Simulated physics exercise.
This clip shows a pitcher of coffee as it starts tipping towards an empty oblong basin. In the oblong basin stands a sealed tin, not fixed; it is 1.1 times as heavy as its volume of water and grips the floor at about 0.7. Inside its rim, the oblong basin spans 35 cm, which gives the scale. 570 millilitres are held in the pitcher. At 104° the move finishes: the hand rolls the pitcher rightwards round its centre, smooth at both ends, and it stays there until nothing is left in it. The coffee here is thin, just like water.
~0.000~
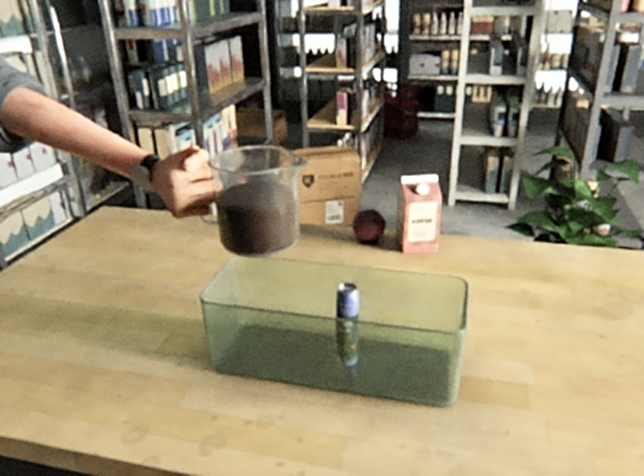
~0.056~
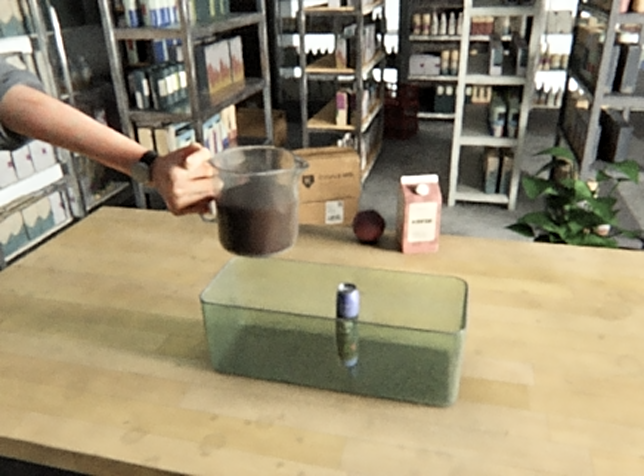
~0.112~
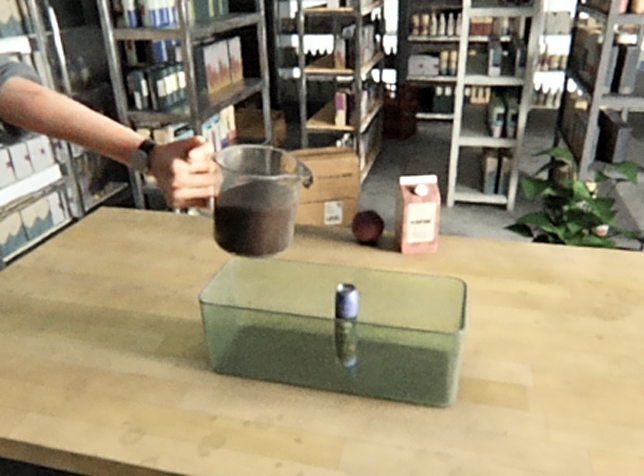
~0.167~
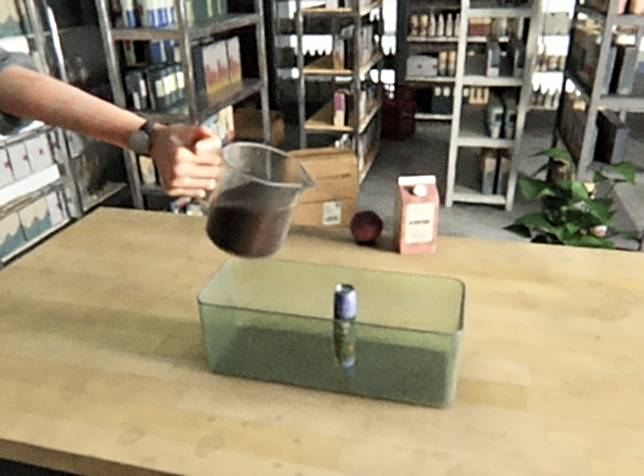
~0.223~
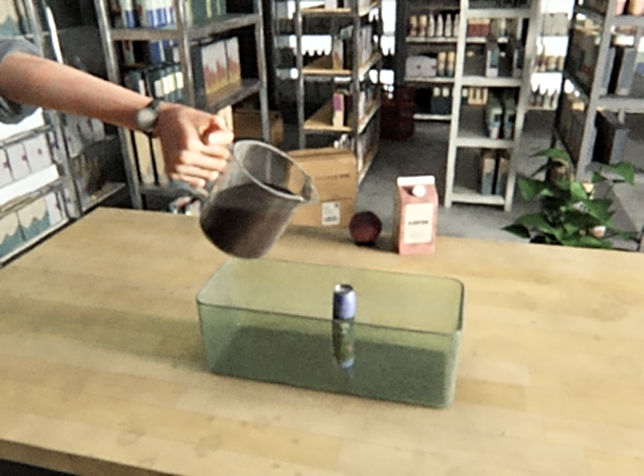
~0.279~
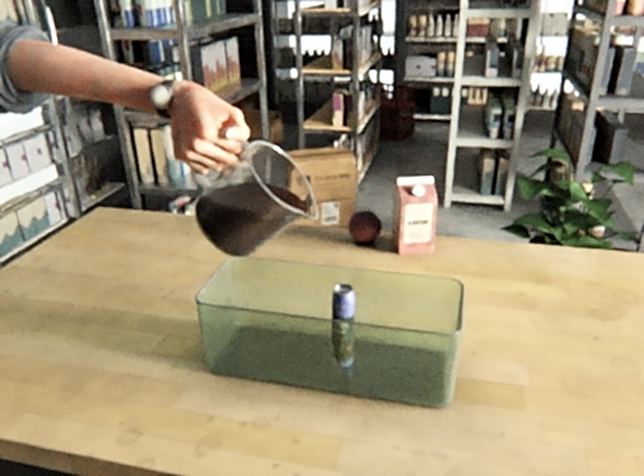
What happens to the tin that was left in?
It tumbles.
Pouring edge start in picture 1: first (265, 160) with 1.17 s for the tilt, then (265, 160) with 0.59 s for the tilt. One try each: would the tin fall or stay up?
In the first try it remains standing; in the second it remains standing.
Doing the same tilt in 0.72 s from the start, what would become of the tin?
Result: Tin tipped over.
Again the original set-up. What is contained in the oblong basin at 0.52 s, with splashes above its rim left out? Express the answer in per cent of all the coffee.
Roughly 16 per cent.
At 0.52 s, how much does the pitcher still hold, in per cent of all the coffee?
I reckon about 58 in a hundred is still held.
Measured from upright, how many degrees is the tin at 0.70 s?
Near 20 degrees.
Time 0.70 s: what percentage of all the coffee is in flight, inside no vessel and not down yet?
Around 10 percent of it is airborne.
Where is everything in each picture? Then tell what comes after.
The first picture shows tilt 0°; pouring edge (307, 163); surface from (223, 190) to (295, 195); the oblong basin's rim runs from (217, 277) to (467, 306); the tin's top is at (347, 291).
The second picture shows tilt 2°; pouring edge (309, 166); surface from (223, 191) to (295, 195).
The third picture shows tilt 9°; pouring edge (312, 174); surface from (221, 192) to (295, 196).
The fourth picture shows tilt 19°; pouring edge (316, 185); surface from (218, 193) to (296, 198).
The fifth picture shows tilt 33°; pouring edge (319, 201); surface from (211, 197) to (299, 201).
The sixth picture shows tilt 48°; pouring edge (318, 218); surface from (204, 191) to (305, 206).
Then, 0.52 s in, the tilt is 101° and 58 per cent is still to pour; the tin stands where it began.
Then, 0.70 s in, the tilt is 104° and 17 per cent is still to pour; the tin leans 18°.
Then, 0.89 s in, the tilt is 104° and 4 per cent is still to pour; the tin lies on its side.
Then, 1.09 s in, the tilt is 104° and 1 per cent is still to pour; the tin lies on its side.
Finally, the tin lies on its side.
